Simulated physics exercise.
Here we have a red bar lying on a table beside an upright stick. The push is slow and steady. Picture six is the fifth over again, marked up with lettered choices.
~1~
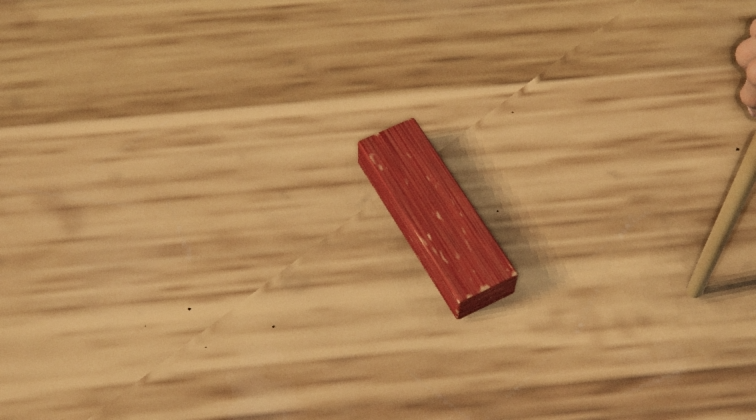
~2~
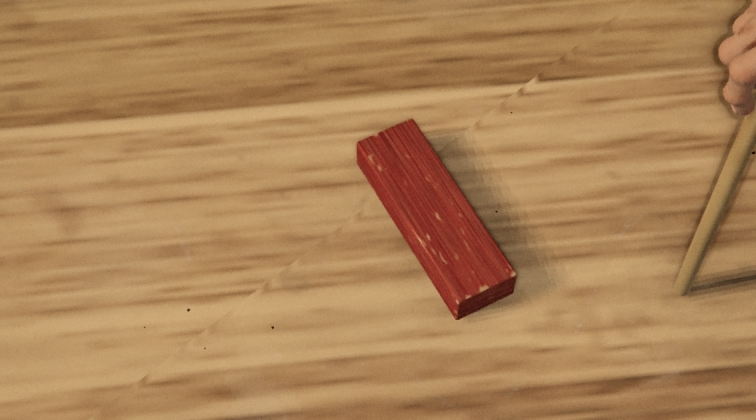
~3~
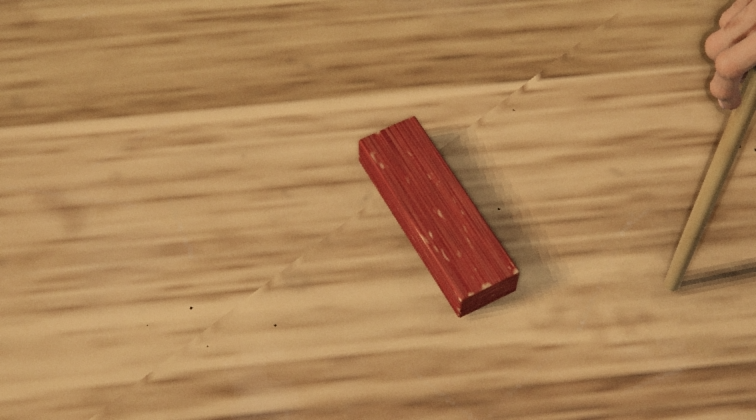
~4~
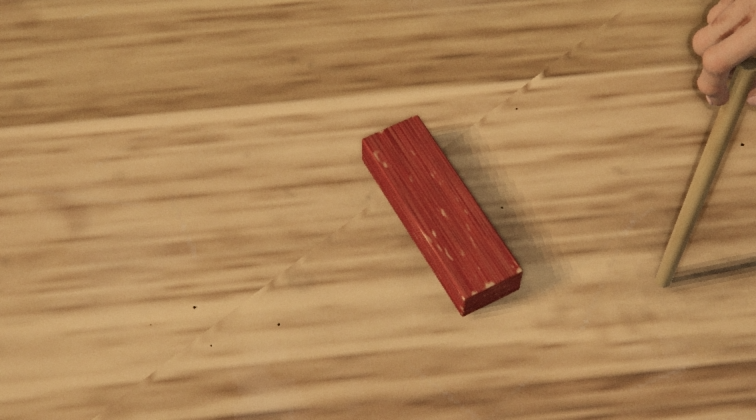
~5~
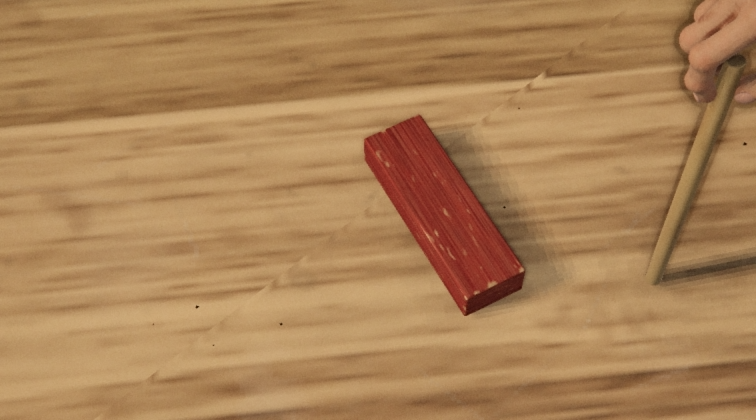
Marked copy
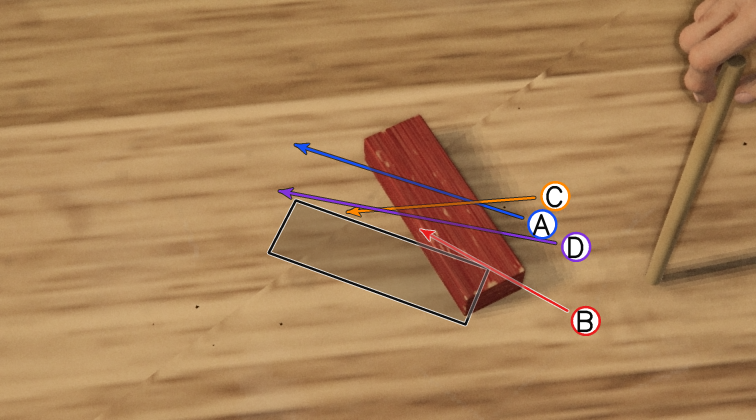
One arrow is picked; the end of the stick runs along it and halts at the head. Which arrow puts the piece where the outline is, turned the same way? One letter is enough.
Take C.
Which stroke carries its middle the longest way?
D.
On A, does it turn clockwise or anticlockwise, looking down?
Anticlockwise.
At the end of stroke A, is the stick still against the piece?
At the end, no.
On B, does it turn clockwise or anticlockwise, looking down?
On that stroke, clockwise.
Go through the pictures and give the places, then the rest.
The first picture shows red bar (435, 206).
The second picture shows red bar (434, 207).
The third picture shows red bar (437, 204).
The fourth picture shows red bar (440, 203).
The fifth picture shows red bar (442, 203).
On the marked copy, A from (522, 218) to (296, 145); B from (567, 311) to (421, 230); C from (534, 198) to (347, 212); D from (556, 243) to (280, 191).
With C. Early on, foot of the stick (465, 205), piece (434, 204).
Further on, foot of the stick (398, 209), piece (392, 228).
At the end, foot of the stick (347, 213), piece (380, 243); it fills the outline.
As for the rest, A leaves the piece out of the outline, at (406, 222); B leaves the piece out of the outline, at (380, 205); D leaves the piece out of the outline, at (313, 237).
